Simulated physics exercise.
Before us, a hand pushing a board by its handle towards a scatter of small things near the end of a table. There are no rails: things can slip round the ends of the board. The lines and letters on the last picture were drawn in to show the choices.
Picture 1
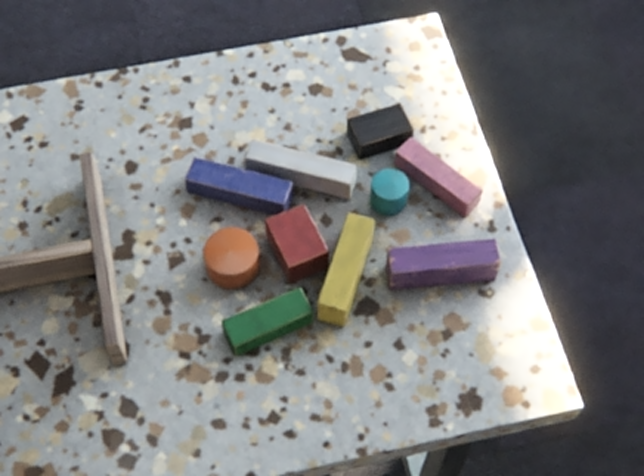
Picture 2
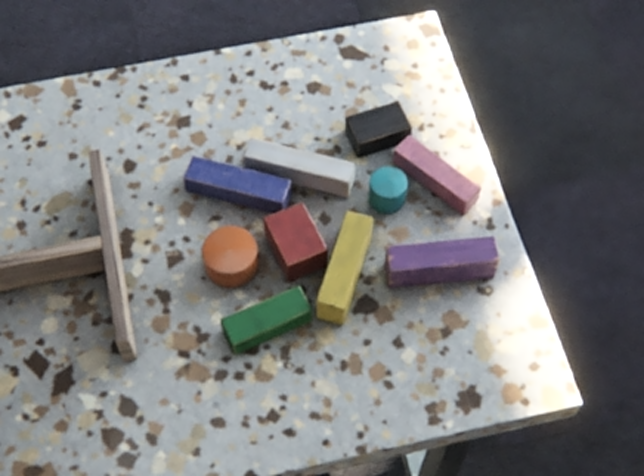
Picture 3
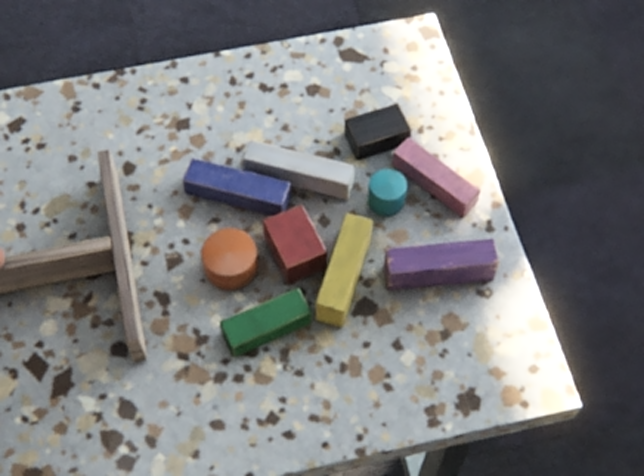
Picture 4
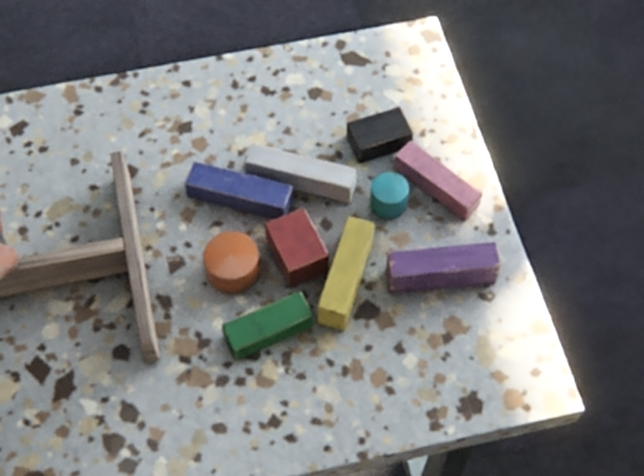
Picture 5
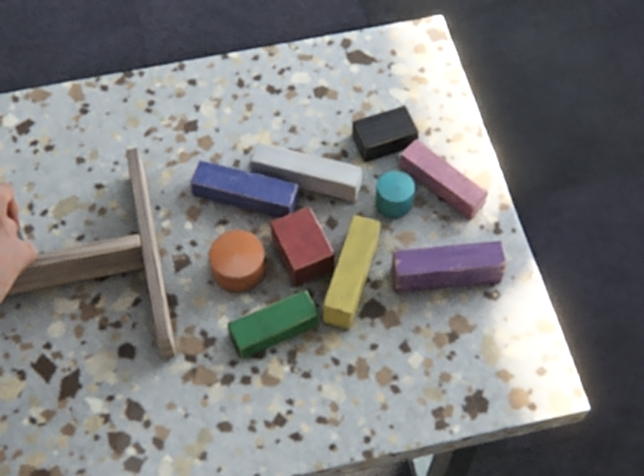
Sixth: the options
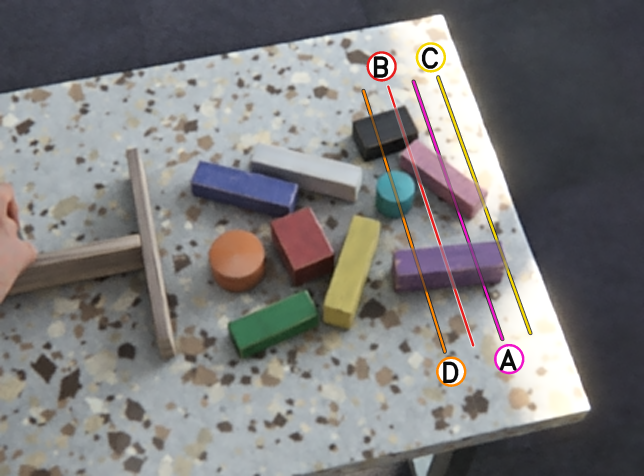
A hand slides a wooden board slowly right across a speckled table toward scattered colored blocks.
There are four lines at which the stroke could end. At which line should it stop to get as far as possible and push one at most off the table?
Up to line D.
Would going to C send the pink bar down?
Yes.
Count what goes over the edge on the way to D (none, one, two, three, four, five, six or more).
By then, one.
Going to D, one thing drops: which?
It is the purple bar.
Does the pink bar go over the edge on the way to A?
By then, yes.
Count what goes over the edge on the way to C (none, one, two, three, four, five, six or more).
Six or more.
On the copy, A at (455, 201); B at (428, 206); C at (481, 196); D at (401, 212).
On D. First, board (240, 220); green stick (313, 326); yellow bar (368, 273).
Then, board (332, 202); purple bar (531, 270); pink bar (450, 174).
Finally, board (398, 189); purple bar over the edge; pink bar (483, 147); one fallen.
By contrast, A drops four; B drops three; C drops six.
